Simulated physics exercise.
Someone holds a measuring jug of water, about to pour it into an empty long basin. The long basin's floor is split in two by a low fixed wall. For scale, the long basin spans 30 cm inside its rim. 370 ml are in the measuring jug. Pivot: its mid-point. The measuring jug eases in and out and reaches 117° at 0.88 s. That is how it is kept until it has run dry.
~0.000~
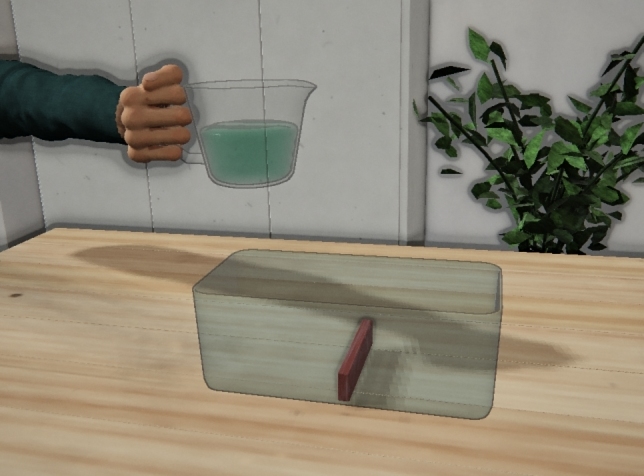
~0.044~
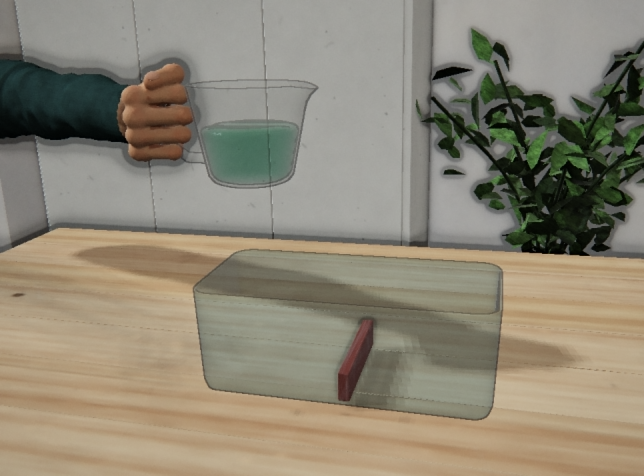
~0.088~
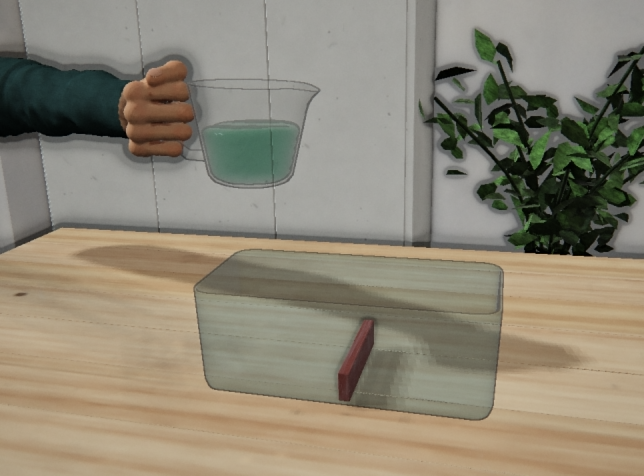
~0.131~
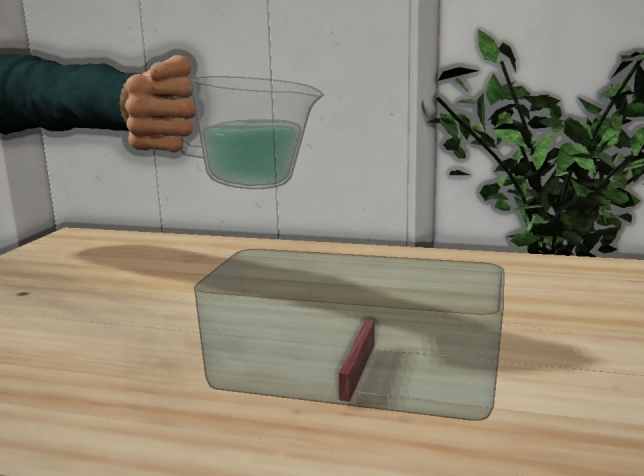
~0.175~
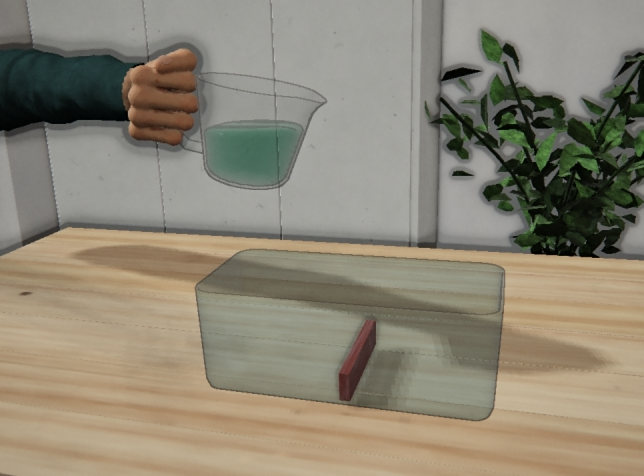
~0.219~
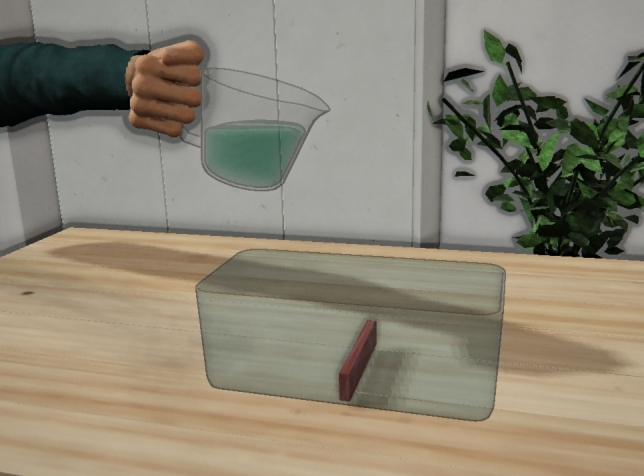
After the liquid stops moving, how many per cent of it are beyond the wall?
About 53 per cent.
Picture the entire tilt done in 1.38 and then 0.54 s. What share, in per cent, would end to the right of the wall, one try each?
The first try gives around 70 percent, the second around 25 percent.
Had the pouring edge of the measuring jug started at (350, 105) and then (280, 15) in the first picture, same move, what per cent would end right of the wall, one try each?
Respectively about 75 and 20 percent.
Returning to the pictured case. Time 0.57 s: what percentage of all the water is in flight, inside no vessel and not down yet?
I'd put it at about 30 percent.
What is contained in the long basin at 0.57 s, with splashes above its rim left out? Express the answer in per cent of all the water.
Estimate - around 3 in a hundred parts.
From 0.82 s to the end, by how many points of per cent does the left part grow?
It comes to some 12 per cent.
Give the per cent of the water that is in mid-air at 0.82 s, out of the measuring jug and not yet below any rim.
About 10 percent.
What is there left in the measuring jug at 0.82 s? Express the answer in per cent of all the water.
3 %.
After 0.57 s the tilt is 84° and 67 per cent is still to pour, 0 is left of the wall and 3 right of it.
After 0.82 s the tilt is 116° and 3 per cent is still to pour, 33 is left of the wall and 54 right of it.
After 1.09 s the tilt is 117° and 0 per cent is still to pour, 45 is left of the wall and 53 right of it.
After 1.38 s the tilt is 117° and 0 per cent is still to pour, 45 is left of the wall and 53 right of it.
In the end 45 per cent lies left of the wall, 53 right of it and 2 outside.
